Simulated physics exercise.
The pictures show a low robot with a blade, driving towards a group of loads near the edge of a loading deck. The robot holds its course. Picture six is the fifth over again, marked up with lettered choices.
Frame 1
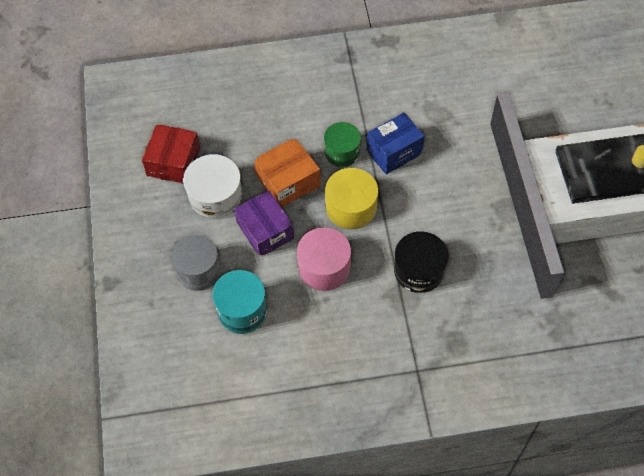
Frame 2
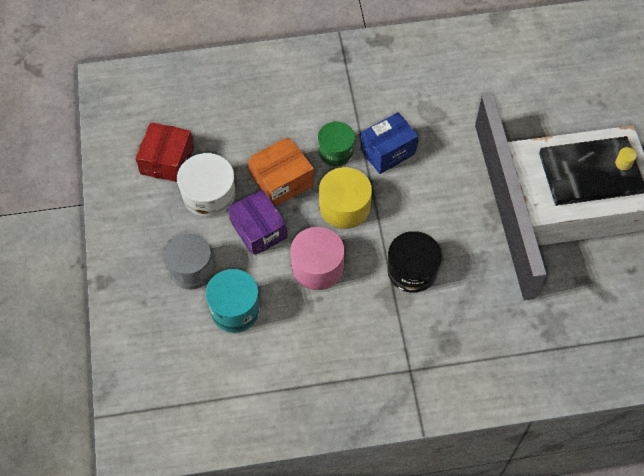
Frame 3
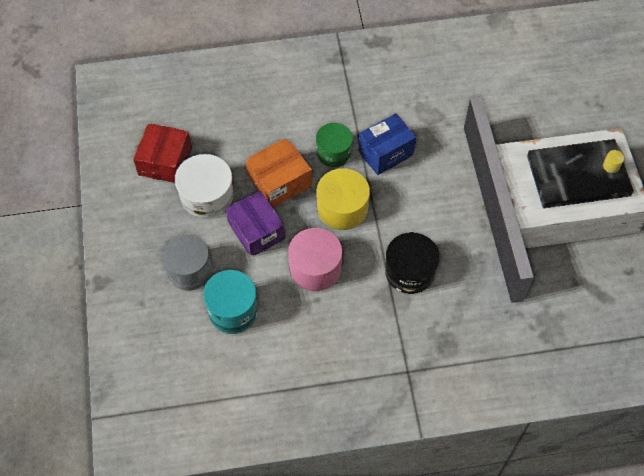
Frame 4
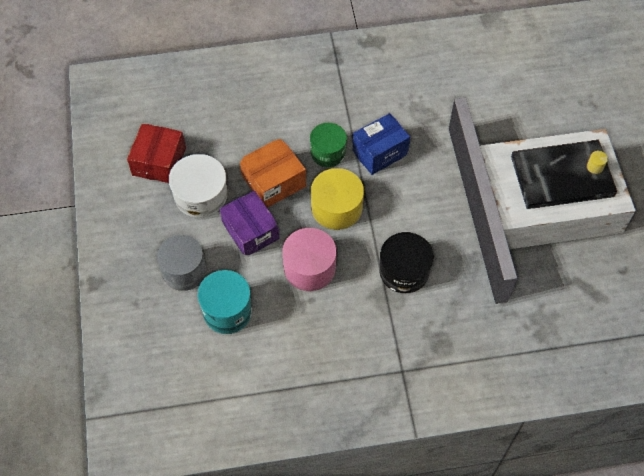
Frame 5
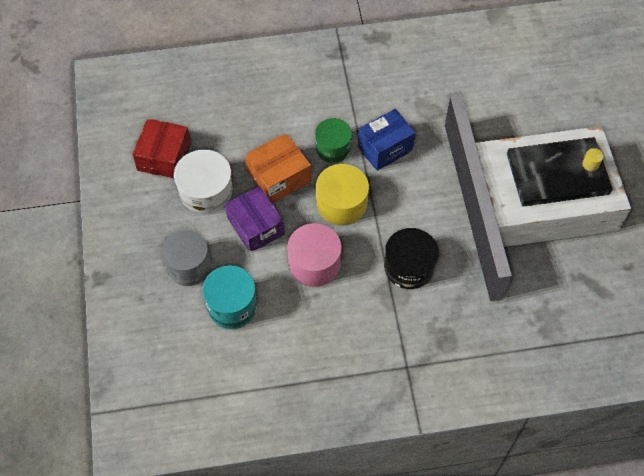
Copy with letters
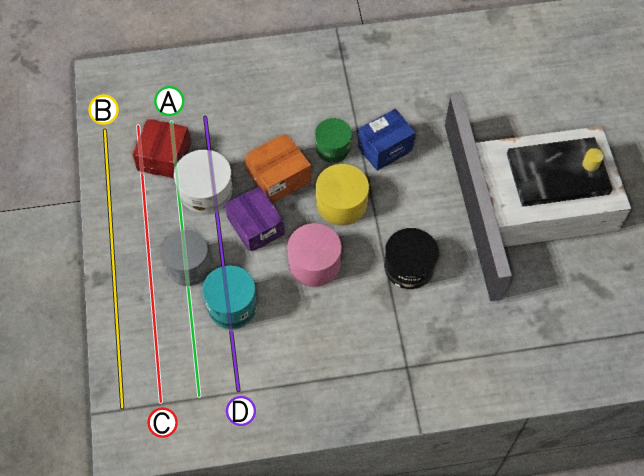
A low white robot with a black top, a yellow knob and a wide grey blade sits at the right of a grey slab deck, seen from high above at a slight tilt. To its left are red, orange, purple and blue boxes among white, green, yellow, pink, black, grey and turquoise round containers. The robot moves steadily left, blade first, touching nothing, while the view shifts slightly.
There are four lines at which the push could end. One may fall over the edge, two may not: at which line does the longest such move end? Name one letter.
No second one falls up to A.
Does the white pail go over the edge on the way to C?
By then, yes.
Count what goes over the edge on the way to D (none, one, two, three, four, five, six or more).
In all, none.
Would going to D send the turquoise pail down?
No.
On the marked copy, A at (184, 249); B at (113, 259); C at (149, 254); D at (221, 244).
Taking A. A third of the way, robot (447, 186); green pail (286, 142); blue parcel (327, 139).
Two thirds of the way, robot (341, 200); red box (152, 148); grey canister (166, 269).
When it is over, robot (260, 211); grey canister (101, 286); white pail (99, 200); none fallen.
As for the rest, B drops five; C drops two; D is within the limit but short.
